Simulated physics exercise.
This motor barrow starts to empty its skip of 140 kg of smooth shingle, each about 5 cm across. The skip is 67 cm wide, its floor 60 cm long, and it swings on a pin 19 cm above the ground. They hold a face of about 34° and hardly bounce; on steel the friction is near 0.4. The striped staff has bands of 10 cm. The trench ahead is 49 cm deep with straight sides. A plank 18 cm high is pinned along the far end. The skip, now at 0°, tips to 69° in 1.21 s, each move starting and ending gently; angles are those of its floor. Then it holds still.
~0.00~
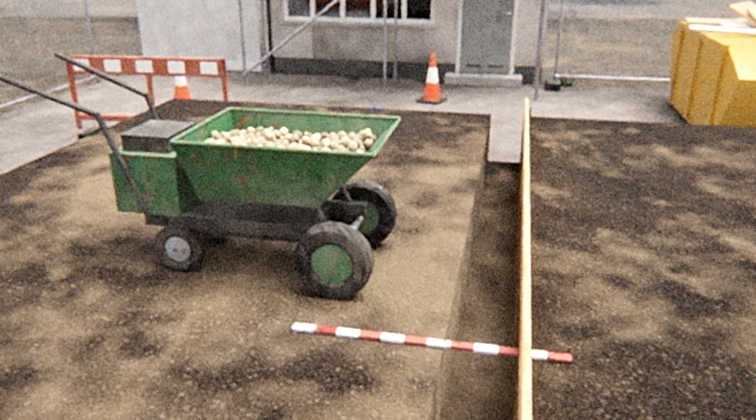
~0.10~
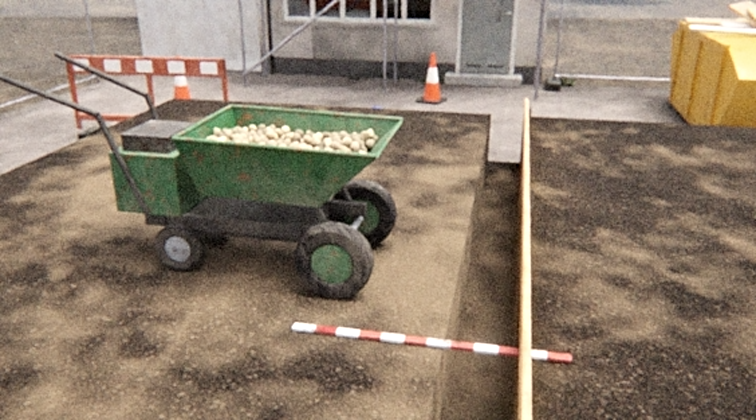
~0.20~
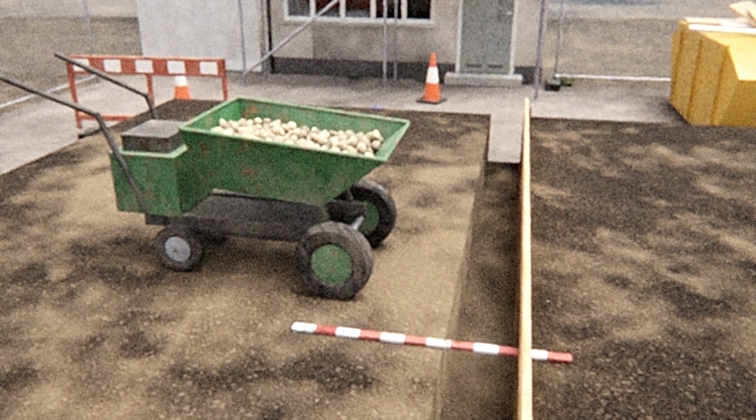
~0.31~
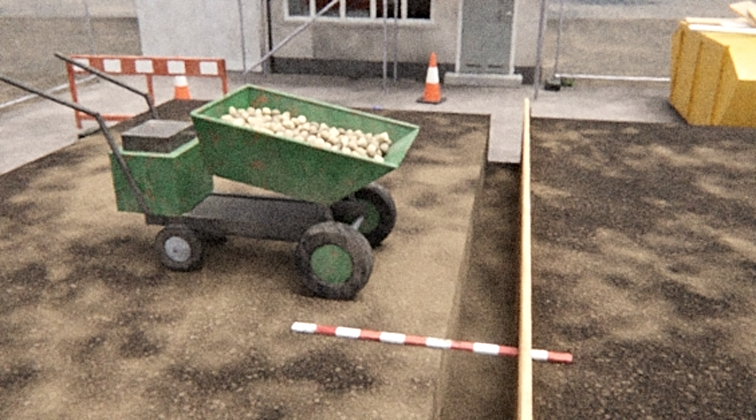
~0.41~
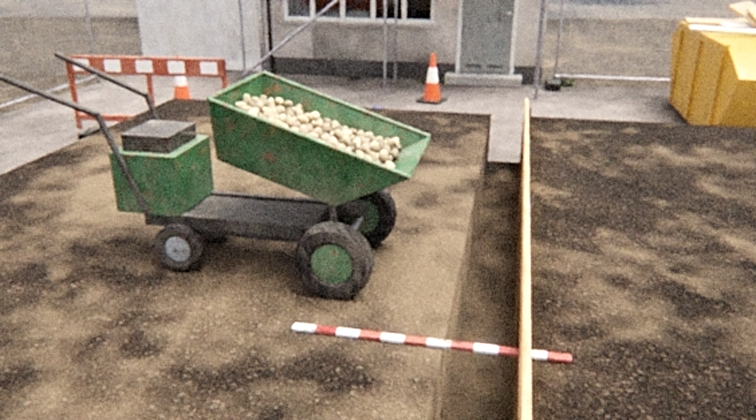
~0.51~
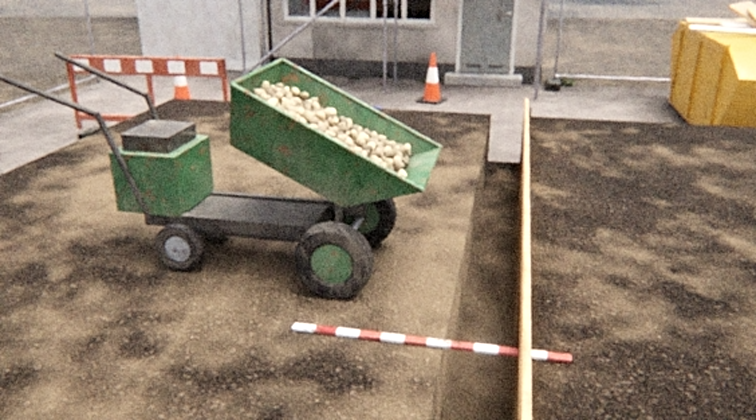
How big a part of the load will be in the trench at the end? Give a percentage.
Close to 96 in a hundred.
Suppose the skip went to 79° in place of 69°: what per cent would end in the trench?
In that case some 100 per cent.
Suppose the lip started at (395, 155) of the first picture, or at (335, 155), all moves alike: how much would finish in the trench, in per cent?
Near 75 per cent from the first place, 100 from the second.
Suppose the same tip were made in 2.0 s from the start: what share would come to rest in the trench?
It would be near 100 per cent.
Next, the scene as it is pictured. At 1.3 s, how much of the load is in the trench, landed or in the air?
Some 55 per cent.
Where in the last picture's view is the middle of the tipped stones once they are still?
Around (488, 347).
After 0.9 s the floor is at 58°; 100 % in the skip; the foremost stones are at (465, 218).
After 1.3 s the floor is at 69°; 42 % in the skip, 56 % in the trench, 2 % past the trench; the foremost stones are at (554, 272).
After 1.7 s the floor is at 69°; 9 % in the skip, 87 % in the trench, 4 % past the trench; the foremost stones are at (627, 292).
After 3.6 s the floor is at 69°; 0 % in the skip, 96 % in the trench, 4 % past the trench; the foremost stones are at (657, 291).
